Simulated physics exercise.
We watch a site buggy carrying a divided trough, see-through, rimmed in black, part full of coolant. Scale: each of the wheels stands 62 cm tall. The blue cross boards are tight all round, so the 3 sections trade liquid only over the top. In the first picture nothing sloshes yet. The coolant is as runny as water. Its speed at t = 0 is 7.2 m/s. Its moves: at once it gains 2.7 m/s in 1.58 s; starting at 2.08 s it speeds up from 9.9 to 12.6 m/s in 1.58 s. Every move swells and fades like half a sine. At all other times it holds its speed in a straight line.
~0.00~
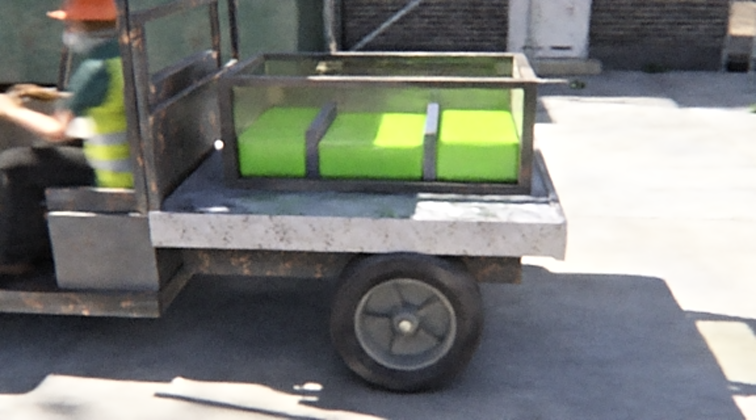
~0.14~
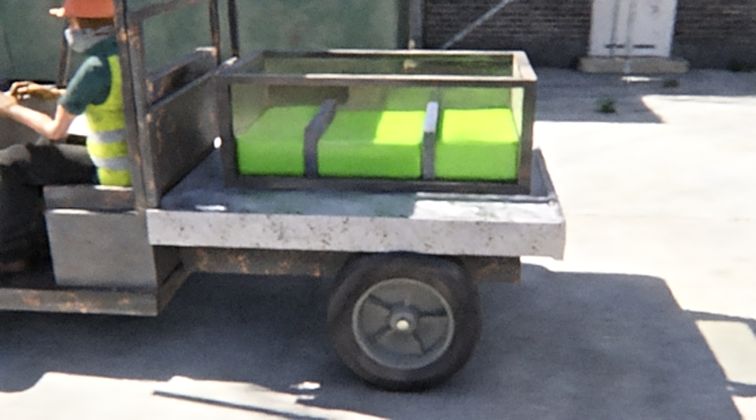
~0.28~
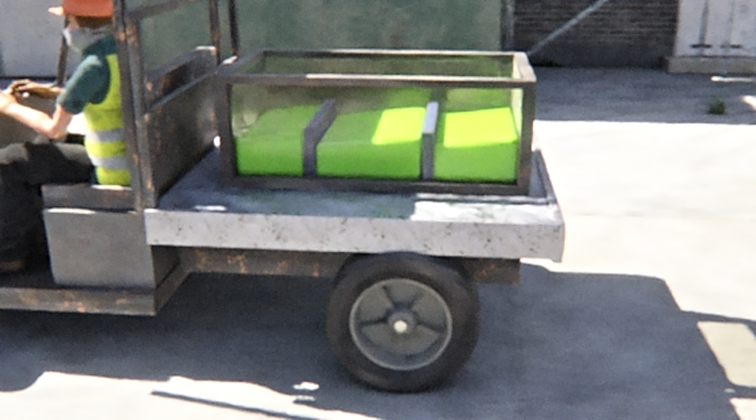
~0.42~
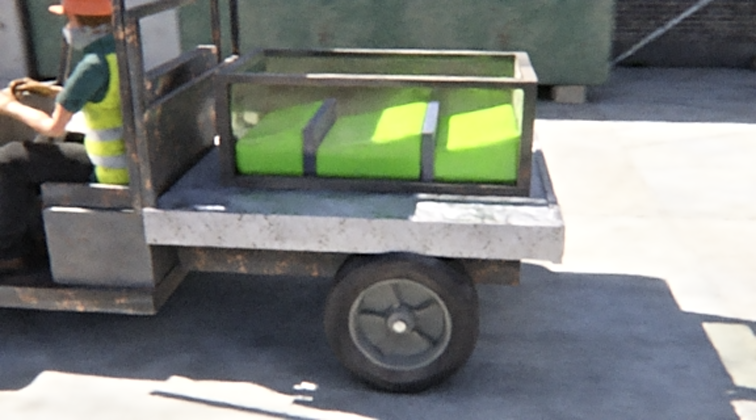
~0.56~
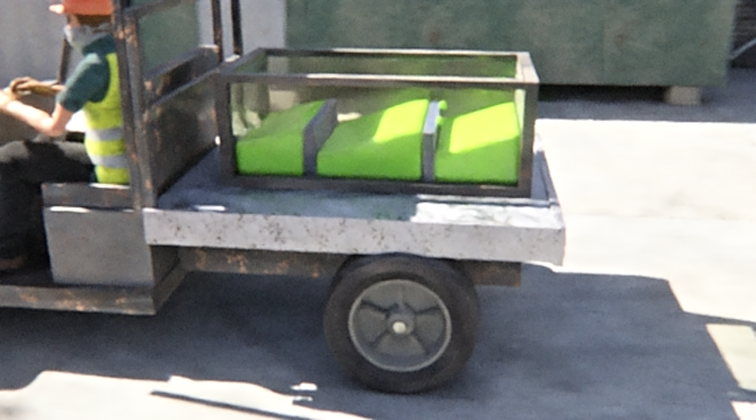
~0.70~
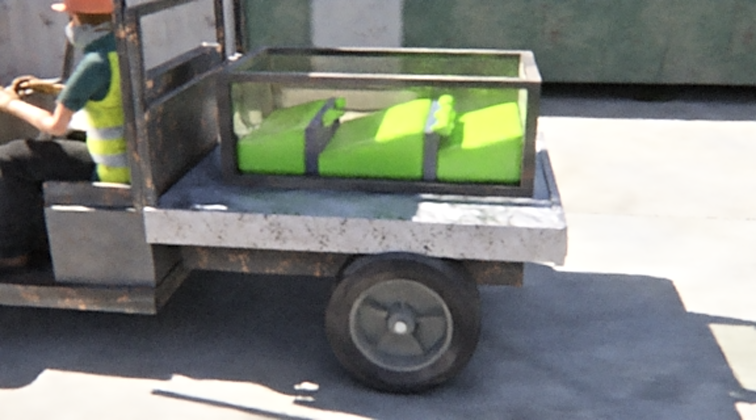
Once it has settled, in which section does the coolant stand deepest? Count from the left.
The third section from the left.
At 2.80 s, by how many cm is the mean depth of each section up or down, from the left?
From the left: 0, 1 down, 2 up.
After 1.60 s the mean depths from the left are 17, 16, 19 cm.
After 2.80 s the mean depths from the left are 17, 16, 19 cm.
After 4.20 s the mean depths from the left are 17, 15, 20 cm.
After 6.64 s the mean depths from the left are 17, 15, 20 cm.
